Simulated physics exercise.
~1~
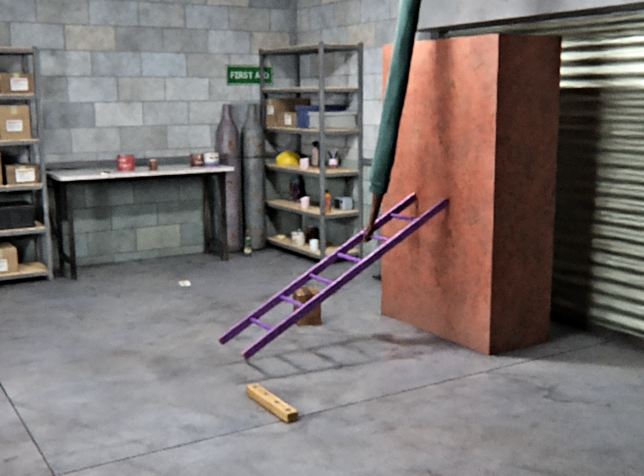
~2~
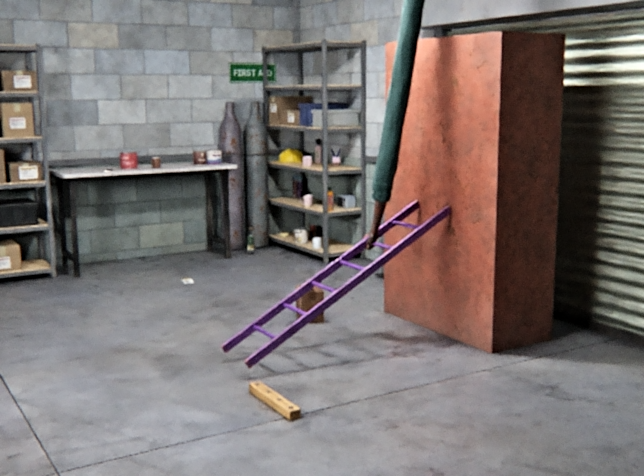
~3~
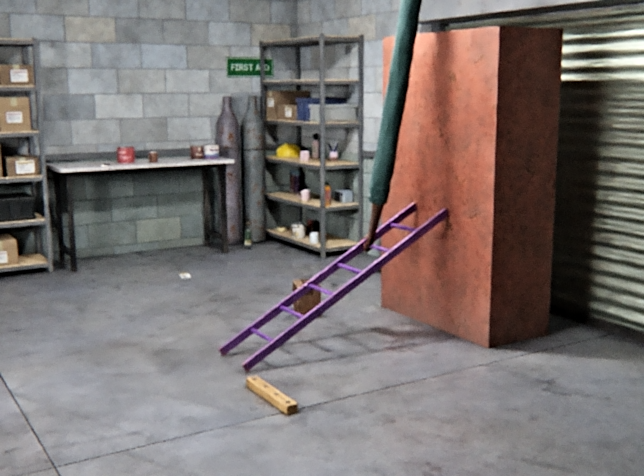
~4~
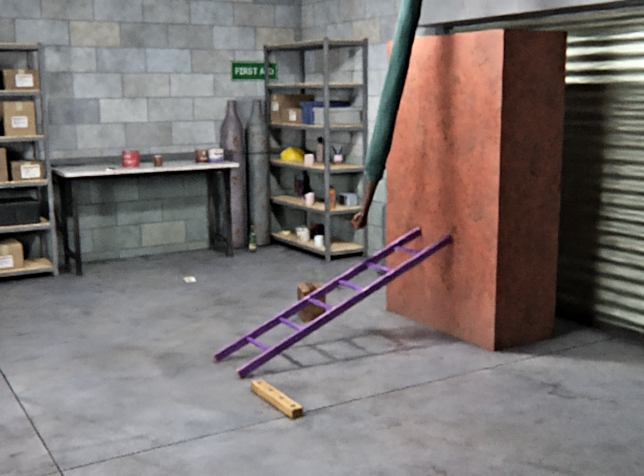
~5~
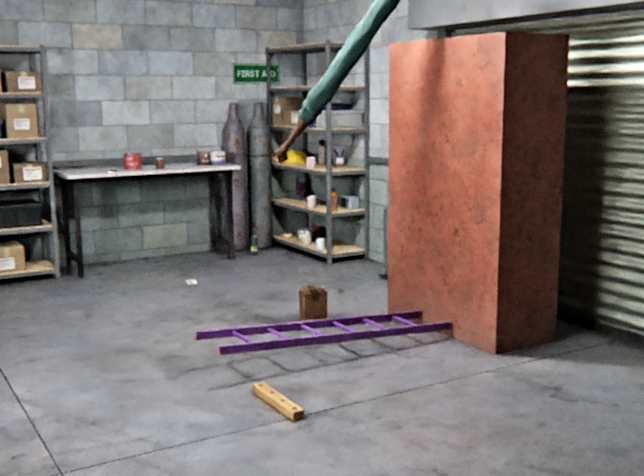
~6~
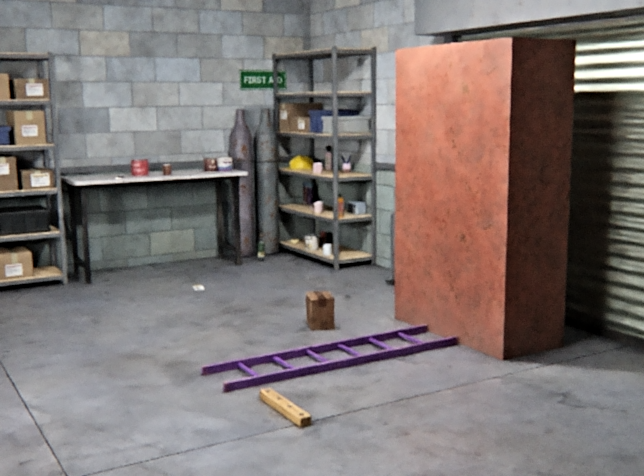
To begin with, a green-sleeved arm reaches down from above and holds a purple, ladder-like gate slanted against a tall reddish block in a storeroom. A wooden batten lies on the grey floor in front, and a small brown parcel sits behind the gate. The gate shifts only slightly at first, then its upper end slips a little lower as the hand lets go and draws back. As the arm swings away to the upper left, the gate drops down the block's face until it is nearly flat. Finally, the arm is gone and the gate lies on the floor, while the batten and parcel remain in place.
